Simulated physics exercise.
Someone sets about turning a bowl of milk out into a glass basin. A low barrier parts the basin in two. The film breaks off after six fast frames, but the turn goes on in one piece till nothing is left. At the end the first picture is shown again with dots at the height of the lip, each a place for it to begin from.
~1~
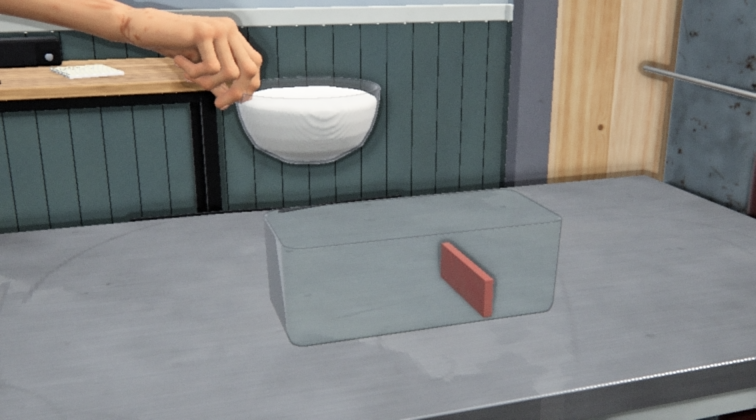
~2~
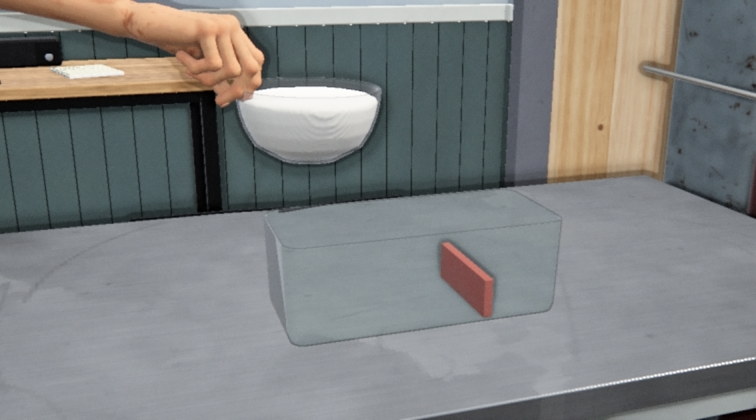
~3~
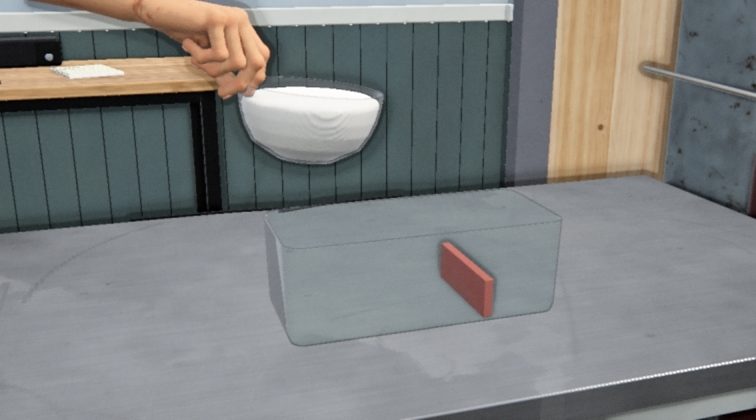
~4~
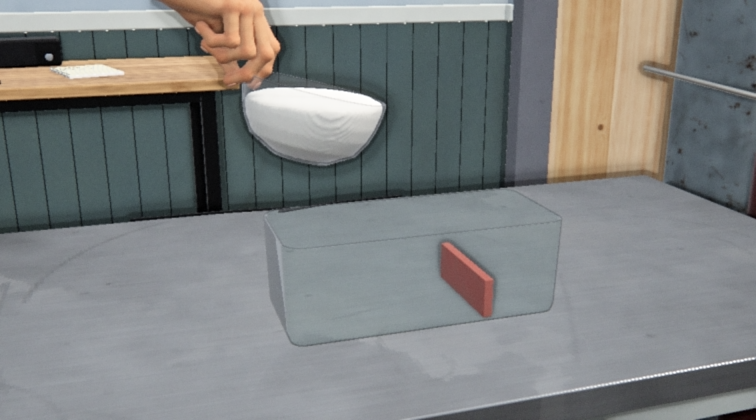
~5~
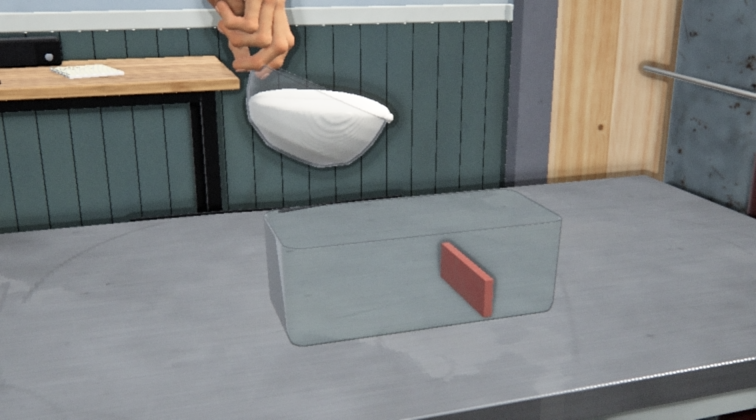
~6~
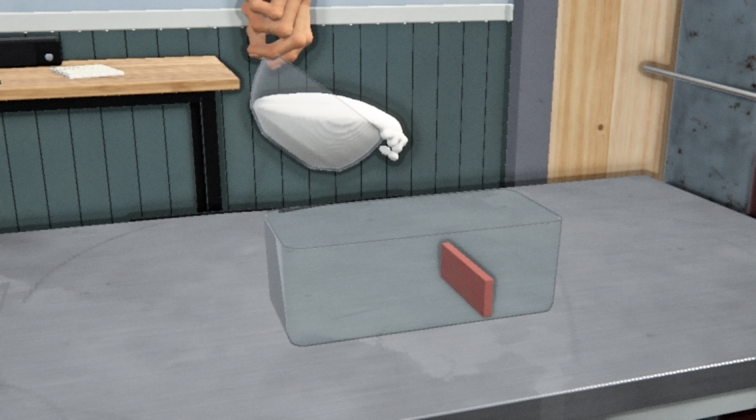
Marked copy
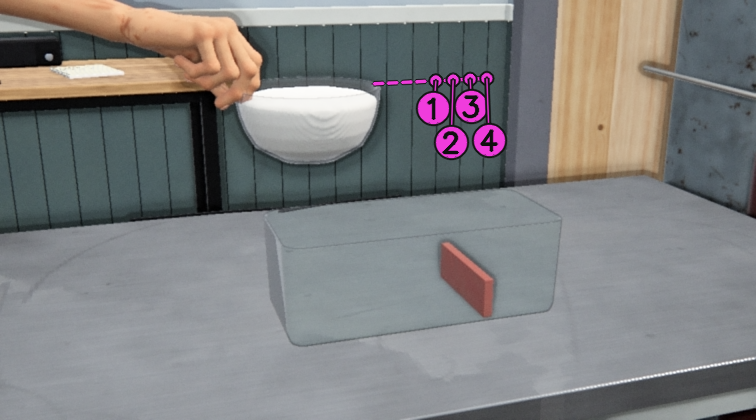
A hand tilts a white bowl to the right until milk runs over its lip.
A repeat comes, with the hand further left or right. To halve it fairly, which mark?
Best: 1.
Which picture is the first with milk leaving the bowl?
In picture 5.
In magenta, 1 at (435, 80); 2 at (453, 80); 3 at (470, 79); 4 at (486, 78).
For place 1, about 50 % ends left of the wall and 47 % right of it; 3 % is lost outside.
For place 2, about 36 % ends left of the wall and 61 % right of it; 3 % is lost outside.
For place 3, about 36 % ends left of the wall and 62 % right of it.
For place 4, about 29 % ends left of the wall and 62 % right of it; 9 % is lost outside.
